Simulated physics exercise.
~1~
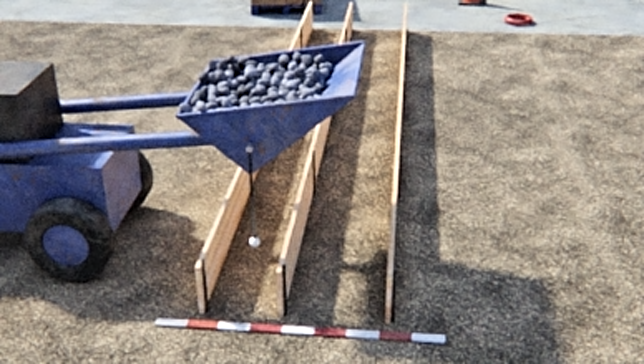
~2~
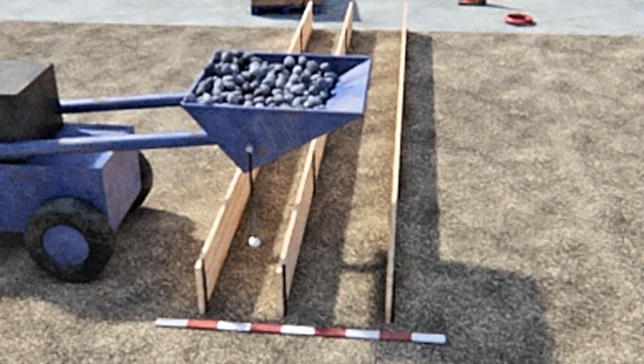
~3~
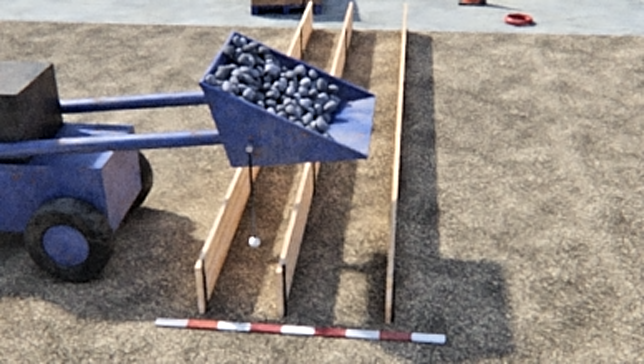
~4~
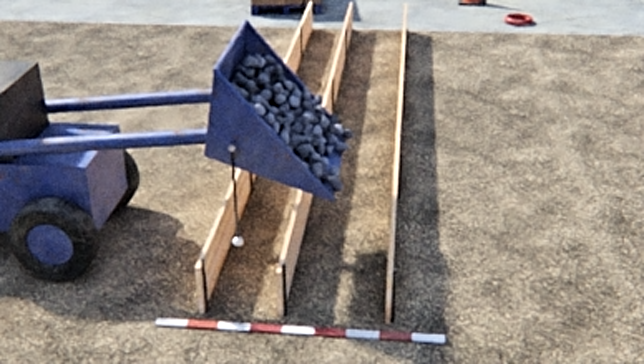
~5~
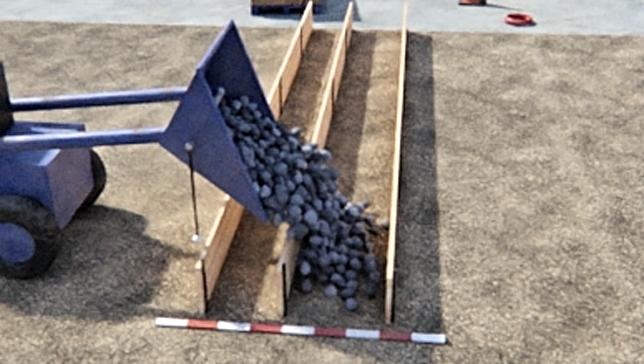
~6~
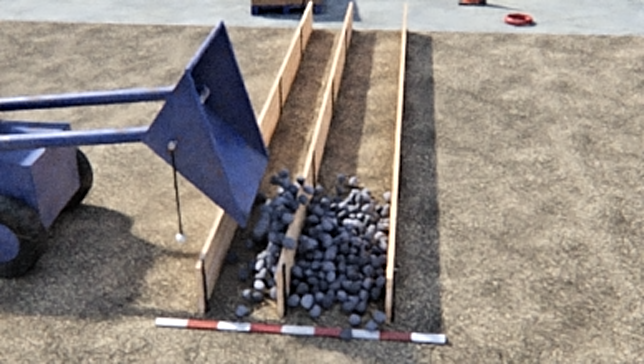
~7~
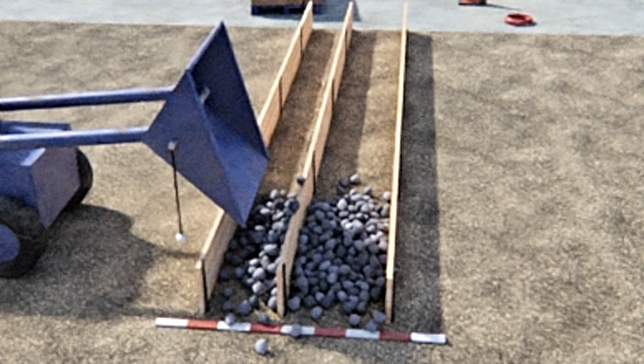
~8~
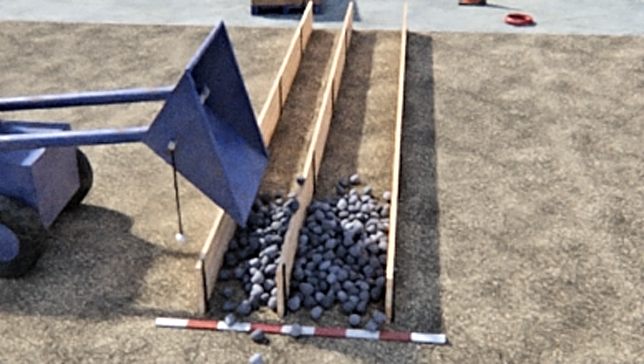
Blue loader bucket tipping dark rounded stones between wooden boards while backing left, leaving more in the right bay than the left.
